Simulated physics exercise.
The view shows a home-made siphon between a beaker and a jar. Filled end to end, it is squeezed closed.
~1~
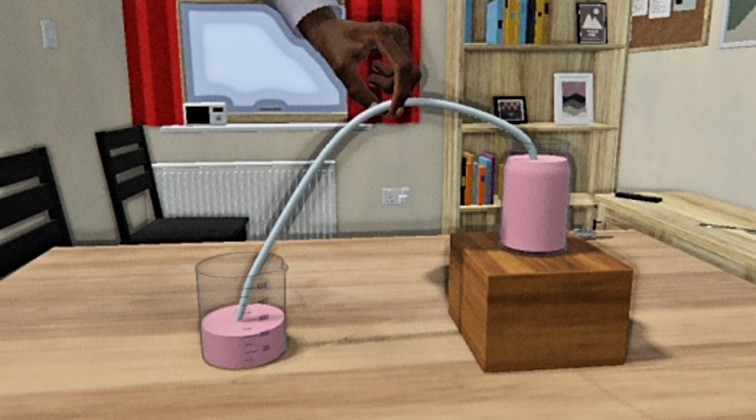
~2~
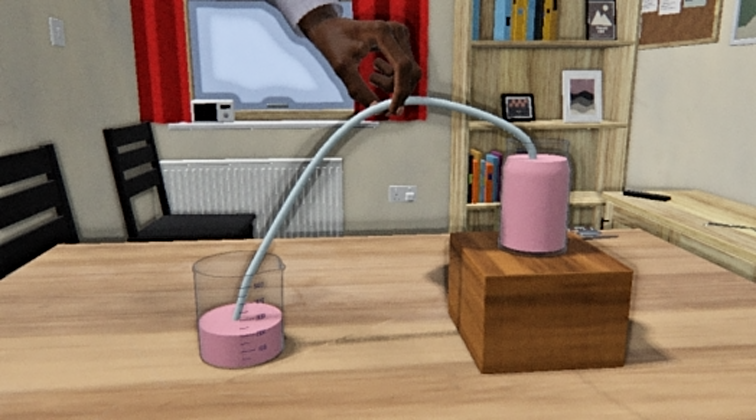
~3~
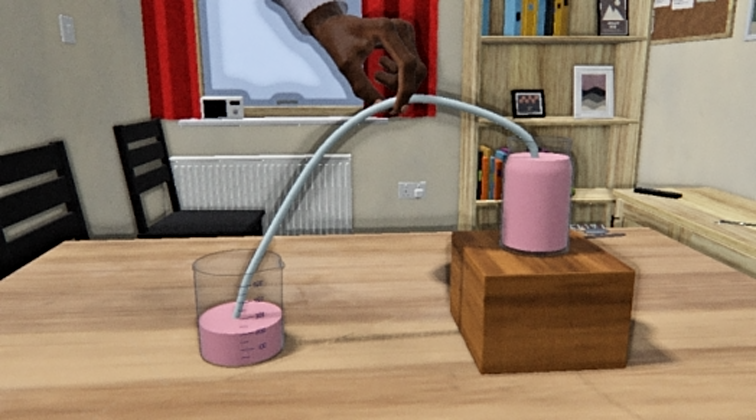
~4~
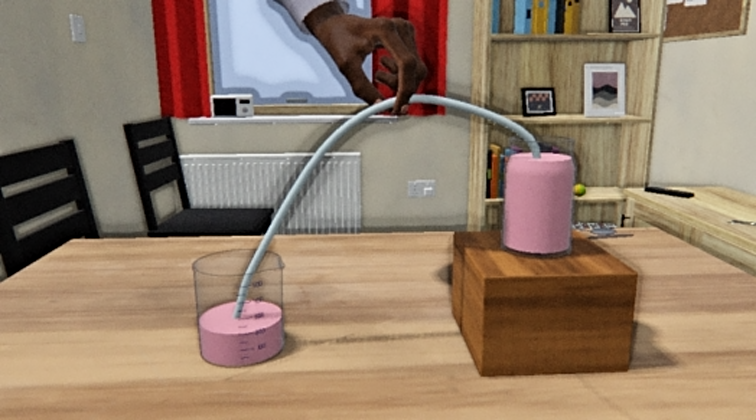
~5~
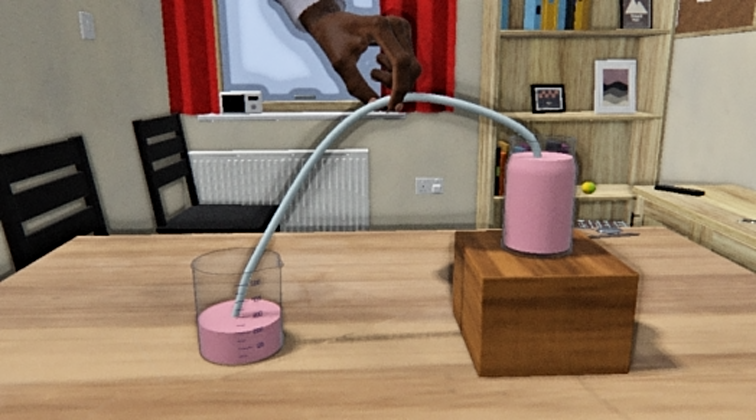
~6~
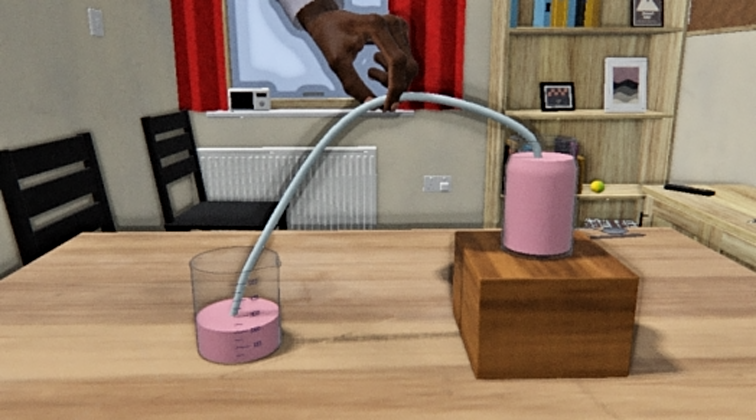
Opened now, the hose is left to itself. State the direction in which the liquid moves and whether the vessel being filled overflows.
Answer. Pink milk goes: Towards the left; receiving: Does not overflow.
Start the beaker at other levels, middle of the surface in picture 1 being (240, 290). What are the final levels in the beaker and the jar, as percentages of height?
100 % and 10 %, in that order.
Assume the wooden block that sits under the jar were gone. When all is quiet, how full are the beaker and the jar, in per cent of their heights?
Levels in order: Near 60 %, 45 %.
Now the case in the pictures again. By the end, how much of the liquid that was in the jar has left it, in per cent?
Around 85 %.
Next, the beaker is about half full; the jar is about half full.
After that, the beaker is about three quarters full; the jar is about a quarter full.
Finally, the beaker is about three quarters full; the jar is nearly empty.
